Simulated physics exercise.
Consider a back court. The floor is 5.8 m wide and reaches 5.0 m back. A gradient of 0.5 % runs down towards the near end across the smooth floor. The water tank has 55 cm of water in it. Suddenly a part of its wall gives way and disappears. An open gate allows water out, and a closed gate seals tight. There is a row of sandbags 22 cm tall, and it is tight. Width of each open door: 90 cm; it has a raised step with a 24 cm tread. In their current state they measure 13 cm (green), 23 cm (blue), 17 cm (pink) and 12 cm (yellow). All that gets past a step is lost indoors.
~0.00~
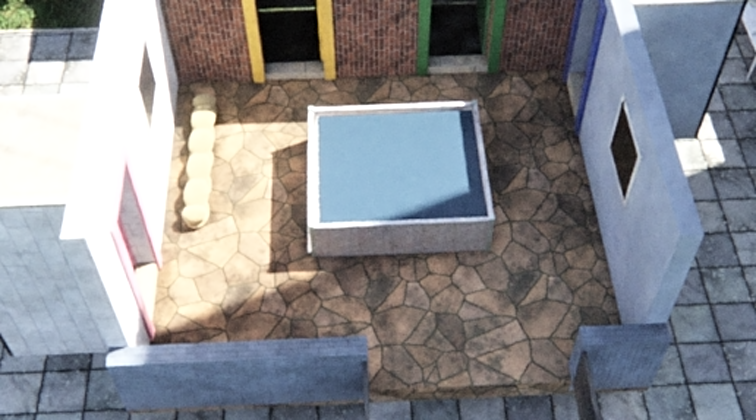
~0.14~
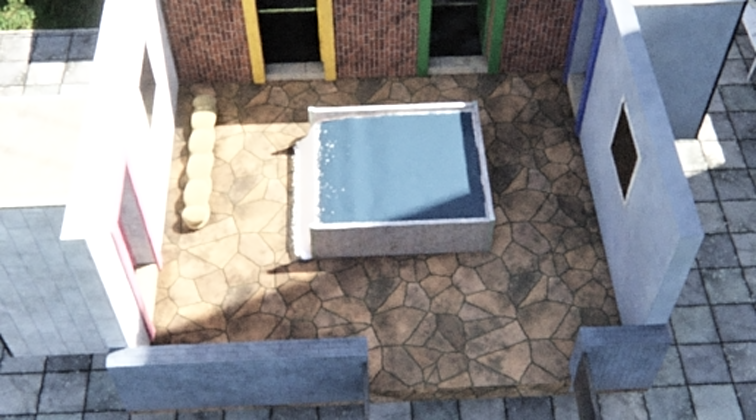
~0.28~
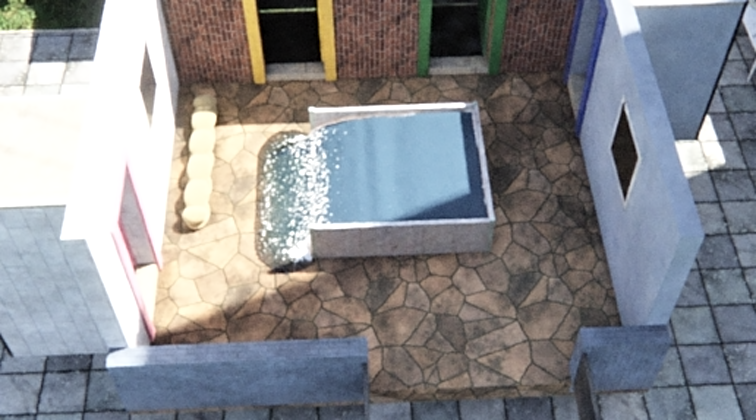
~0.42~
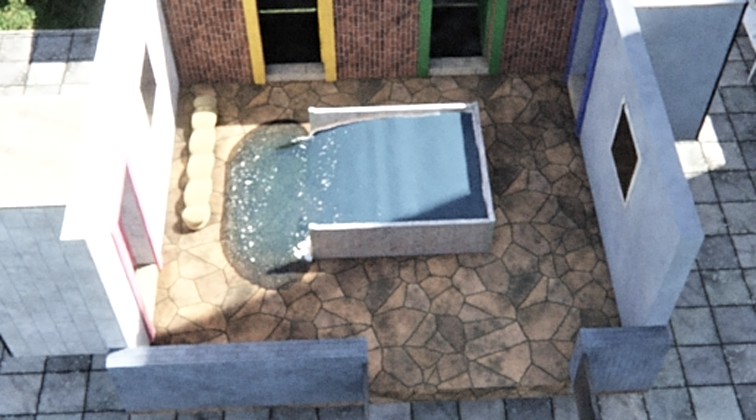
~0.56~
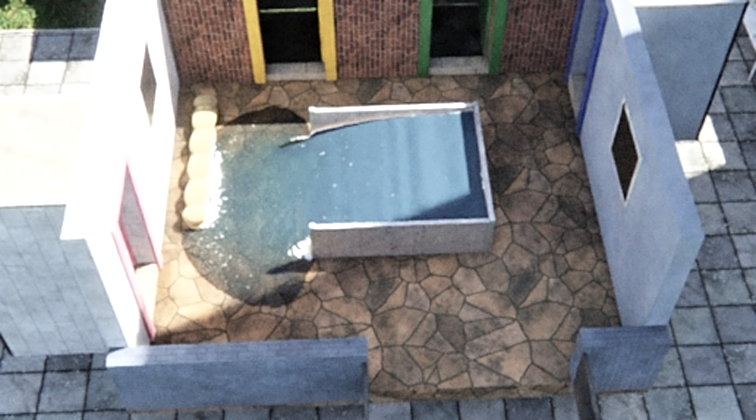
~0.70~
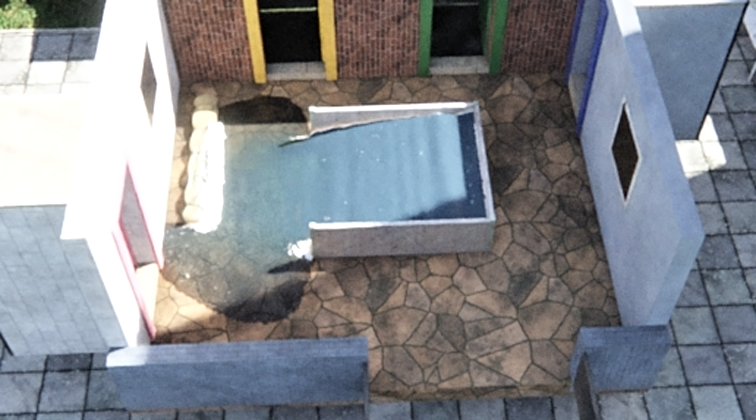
Water bursts from the left side of a raised rectangular tank in a walled court paved with brown stone, seen from high above by a still camera. Yellow and green door surrounds stand in the brick back wall, with a pink one at left, a blue one at right, and pale sandbags left of the tank. The tank's left wall vanishes, and foaming water spreads leftward, reaches the sandbags and fans toward the near left.
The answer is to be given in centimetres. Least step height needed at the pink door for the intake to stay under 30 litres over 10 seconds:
20 cm or so.
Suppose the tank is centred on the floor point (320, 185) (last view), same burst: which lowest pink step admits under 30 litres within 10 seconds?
In that case about 15 cm.
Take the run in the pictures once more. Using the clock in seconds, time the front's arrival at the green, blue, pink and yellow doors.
Arrival: Green 3.0 s, blue 4.0 s, pink 0.9 s, yellow 1.8 s.
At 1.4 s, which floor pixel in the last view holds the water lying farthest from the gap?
Close to pixel (149, 368).
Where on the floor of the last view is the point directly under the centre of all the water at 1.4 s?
Approximately (333, 199).
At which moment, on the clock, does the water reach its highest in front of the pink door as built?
It peaks at about 2.0 s.
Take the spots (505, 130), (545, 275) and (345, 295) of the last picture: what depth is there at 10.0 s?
Around 6 cm, 6 cm and 6 cm.
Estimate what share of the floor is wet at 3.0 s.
Wet: Close to 50 %.
After 1.4 s water covers 30 % of the floor, deepest (38 cm) near (220, 201); 21 cm at the pink door, 1 litre in over its 17 cm step.
After 3.0 s water covers 50 % of the floor, deepest (36 cm) near (147, 382); 21 cm at the pink door, 42 litres in over its 17 cm step.
After 10.0 s water covers 95 % of the floor, deepest (13 cm) near (629, 362); 7 cm at the pink door, 55 litres in over its 17 cm step.
At the pink door as built, the water arrived by 0.9 s and peaked near 26 cm at 2.0 s.
With a step of 17.5 cm, 49 litres would have come in within the 10 s; with 23.5 cm, 12 litres. So under 30 litres takes about 20 cm.
